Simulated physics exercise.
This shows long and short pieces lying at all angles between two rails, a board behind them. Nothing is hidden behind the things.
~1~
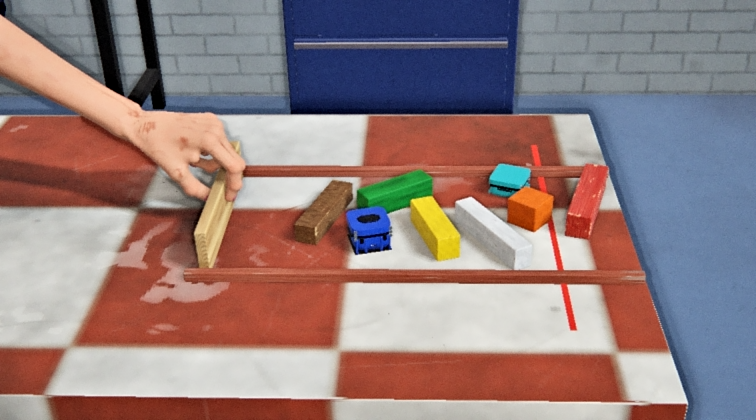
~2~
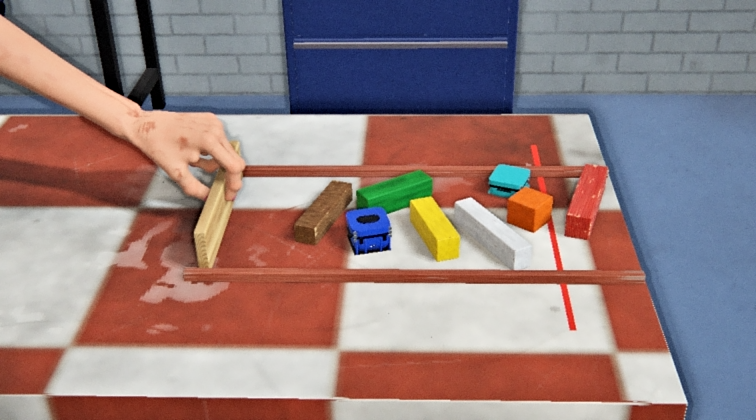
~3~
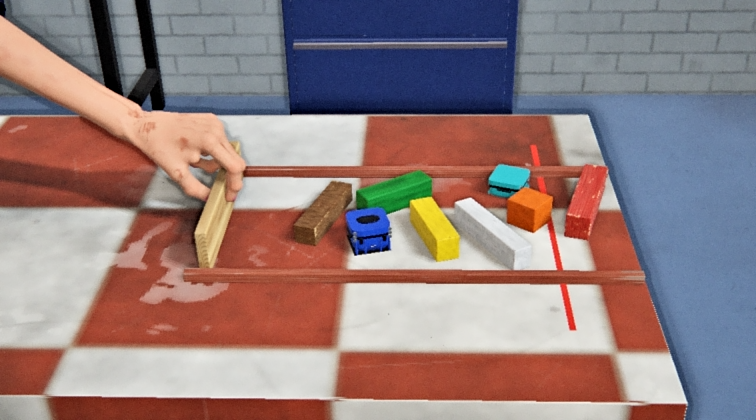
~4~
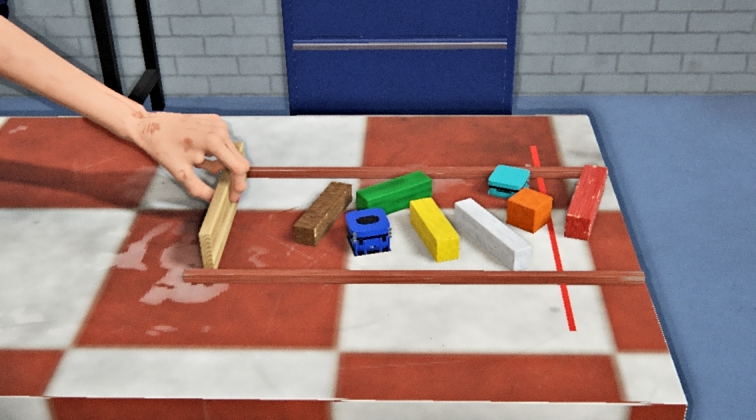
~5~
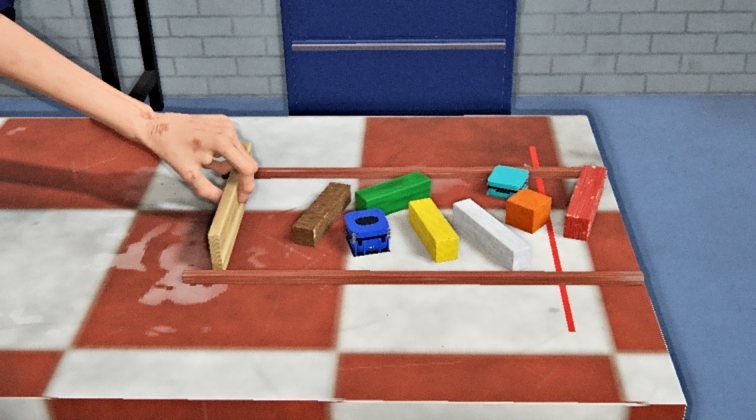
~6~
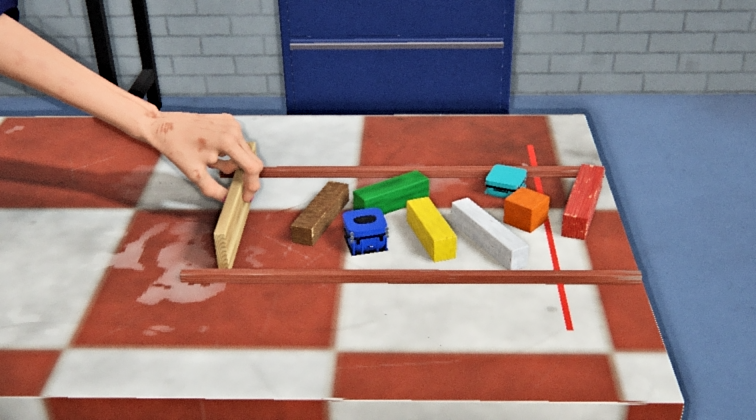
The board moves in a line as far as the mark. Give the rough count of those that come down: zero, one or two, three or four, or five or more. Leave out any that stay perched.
Outcome: The number that fall off is three or four.
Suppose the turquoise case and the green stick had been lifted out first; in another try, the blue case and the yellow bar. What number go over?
First 1, then 2.
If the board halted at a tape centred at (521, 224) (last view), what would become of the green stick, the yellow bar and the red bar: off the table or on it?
The green stick does not fall, the yellow bar holds on, the red bar goes over.
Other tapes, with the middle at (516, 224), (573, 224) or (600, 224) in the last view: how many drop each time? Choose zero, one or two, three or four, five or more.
The falls would be one or two; five or over; more than four.
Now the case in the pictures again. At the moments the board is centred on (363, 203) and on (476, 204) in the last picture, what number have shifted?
4 and 8.
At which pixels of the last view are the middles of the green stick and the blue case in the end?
Near (577, 193) and (597, 241).
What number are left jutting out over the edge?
2 of them.
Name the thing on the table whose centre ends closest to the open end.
Foremost is the yellow bar.
A little later, none off yet; red bar at rest near (583, 201); orange block at rest near (526, 210); turquoise case at rest near (506, 184).
Next, none off yet; red bar at rest near (583, 201); orange block shifted a little near (542, 209); turquoise case at rest near (506, 184).
Later still, none off yet; red bar tilted well over near (636, 206); orange block shifted well along near (600, 196); turquoise case shifted about its own width near (559, 183).
When it is over, the number that fall off is three or four; down, white bar, orange block and red bar.
